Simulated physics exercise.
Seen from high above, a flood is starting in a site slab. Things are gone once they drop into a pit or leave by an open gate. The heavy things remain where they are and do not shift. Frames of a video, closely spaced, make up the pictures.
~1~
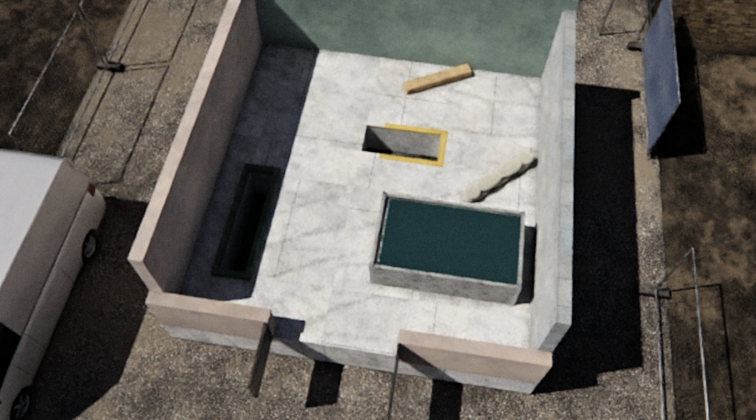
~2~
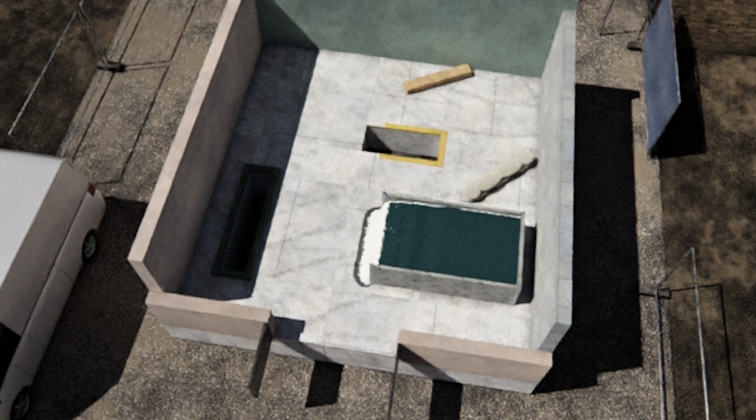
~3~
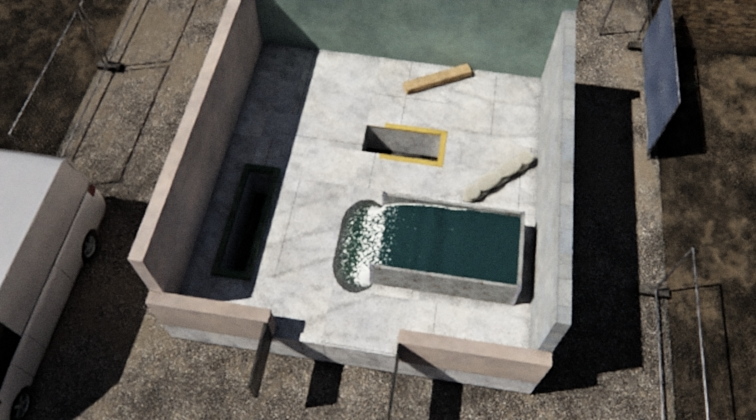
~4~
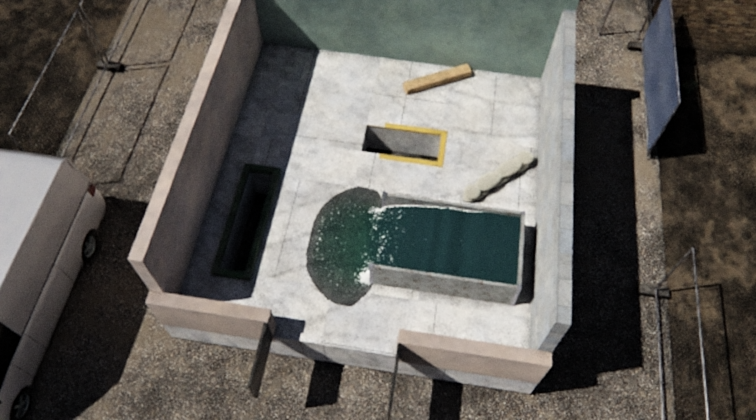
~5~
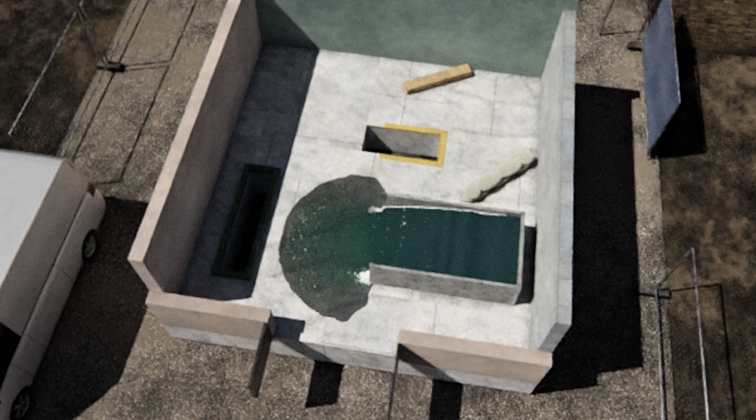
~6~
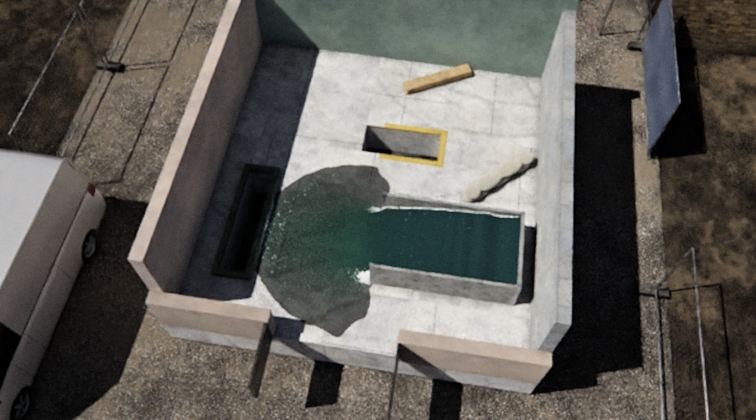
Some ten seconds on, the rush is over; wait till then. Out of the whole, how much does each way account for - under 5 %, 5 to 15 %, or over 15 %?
The gate is a middling outlet here - five to fifteen per cent. The yellow pit is a middling outlet here - five to fifteen per cent. The green pit is a major outlet here - beyond fifteen per cent.
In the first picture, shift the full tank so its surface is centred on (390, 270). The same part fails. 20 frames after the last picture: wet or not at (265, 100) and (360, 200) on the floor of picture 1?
So, first one soaked, second one left untouched.
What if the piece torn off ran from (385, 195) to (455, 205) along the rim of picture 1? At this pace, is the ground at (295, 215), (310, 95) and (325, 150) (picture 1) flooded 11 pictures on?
Listed in order, they come out without a puddle, sitting in a pool and sitting in a pool.
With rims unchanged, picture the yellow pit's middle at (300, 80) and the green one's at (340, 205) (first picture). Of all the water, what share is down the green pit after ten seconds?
The green pit takes 40 per cent.
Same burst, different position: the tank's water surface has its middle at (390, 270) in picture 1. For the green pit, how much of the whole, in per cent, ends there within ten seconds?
Share for the green pit - 35 in a hundred.
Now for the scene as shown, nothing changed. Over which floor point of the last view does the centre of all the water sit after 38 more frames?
Around (328, 186).
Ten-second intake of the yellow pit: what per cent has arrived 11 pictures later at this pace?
Around 0 in a hundred.
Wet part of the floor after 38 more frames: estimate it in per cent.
Share estimate: About 55 per cent.
A moment on, water covers 25 % of the floor; the gate 0 %, the yellow pit 0 %, the green pit 7 %.
Next, water covers 30 % of the floor; the gate 1 %, the yellow pit 0 %, the green pit 16 %.
Then, water covers 40 % of the floor; the gate 2 %, the yellow pit 0 %, the green pit 26 %.
Later, water covers 55 % of the floor; the gate 5 %, the yellow pit 1 %, the green pit 28 %.
In the end, water covers 75 % of the floor; the gate 10 %, the yellow pit 7 %, the green pit 28 %.
